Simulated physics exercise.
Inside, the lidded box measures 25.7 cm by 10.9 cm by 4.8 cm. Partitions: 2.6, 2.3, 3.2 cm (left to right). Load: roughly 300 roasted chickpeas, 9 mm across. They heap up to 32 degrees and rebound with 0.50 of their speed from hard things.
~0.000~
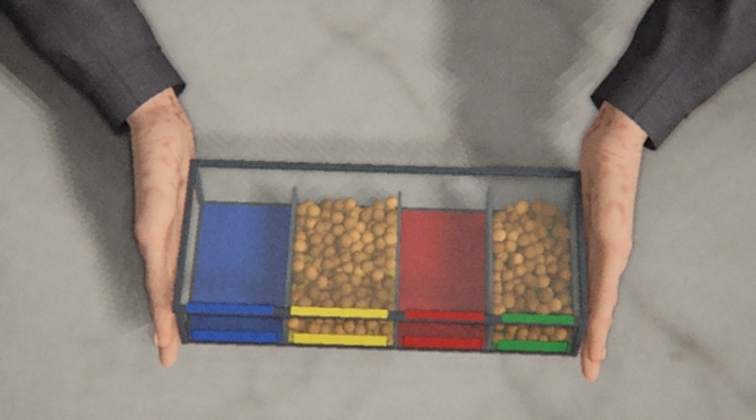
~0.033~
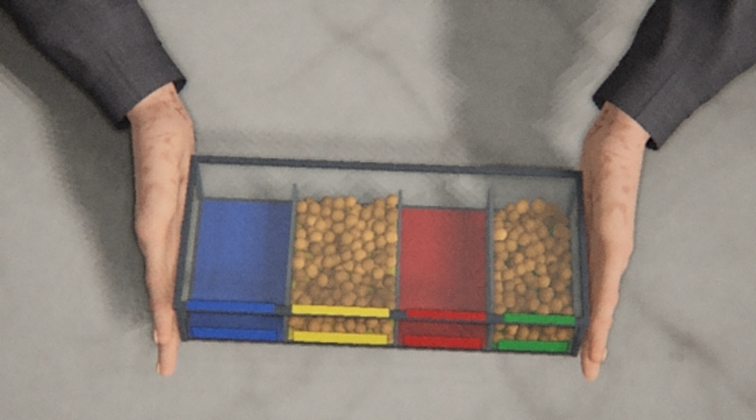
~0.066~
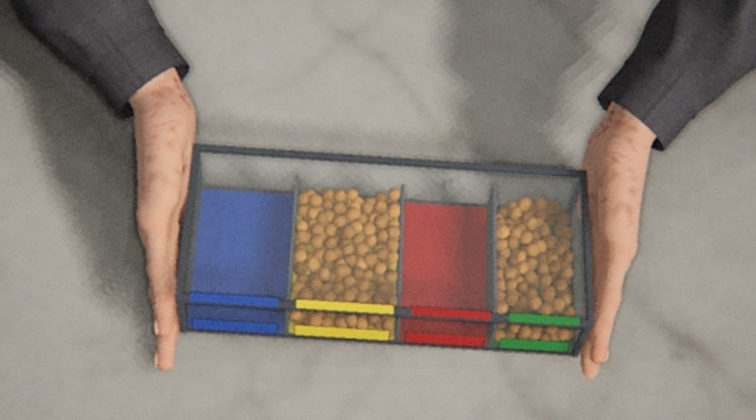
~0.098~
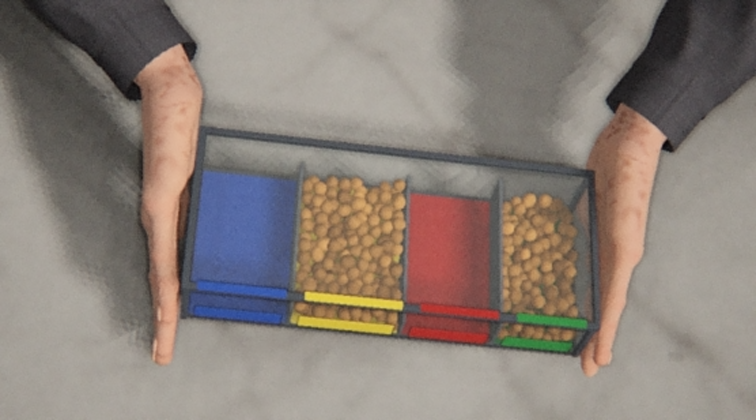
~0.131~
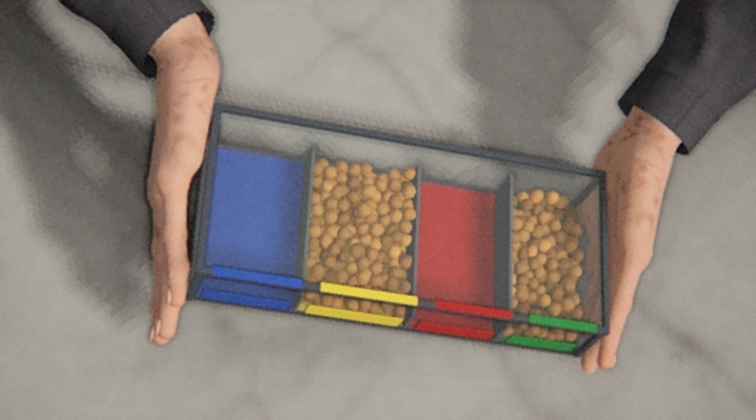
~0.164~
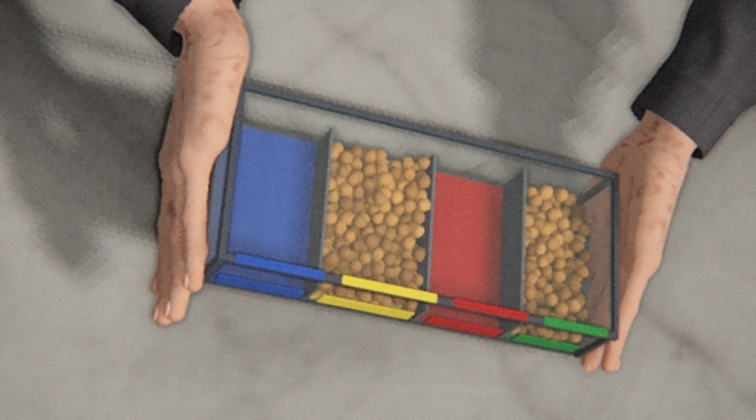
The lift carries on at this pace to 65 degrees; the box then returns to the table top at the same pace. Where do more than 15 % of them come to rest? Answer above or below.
Red: Above, blue: Below, green: Above, yellow: Above.
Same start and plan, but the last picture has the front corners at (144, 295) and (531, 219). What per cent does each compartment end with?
Red 0; blue 20; green 35; yellow 40.
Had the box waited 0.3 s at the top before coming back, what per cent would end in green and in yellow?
Green 50; yellow 25.
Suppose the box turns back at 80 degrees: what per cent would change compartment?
About 30 per cent.
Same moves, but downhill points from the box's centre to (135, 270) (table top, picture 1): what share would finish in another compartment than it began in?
About 25 per cent.
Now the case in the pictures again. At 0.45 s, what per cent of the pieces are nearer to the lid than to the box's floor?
Some 40 per cent.
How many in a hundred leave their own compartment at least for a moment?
About 30 per cent.
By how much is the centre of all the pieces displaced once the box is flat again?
About 3.5 cm.
After 0.45 s, tilt 63 degrees; red 10 %, green 45 %, yellow 45 %.
Then, at 0.65 s, tilt 22 degrees; red 25 %, green 50 %, yellow 25 %.
After 0.96 s, tilt 0 degrees; red 25 %, green 50 %, yellow 25 %.
At rest (1.4 s), red 25 %, blue 0 %, green 50 %, yellow 25 %.
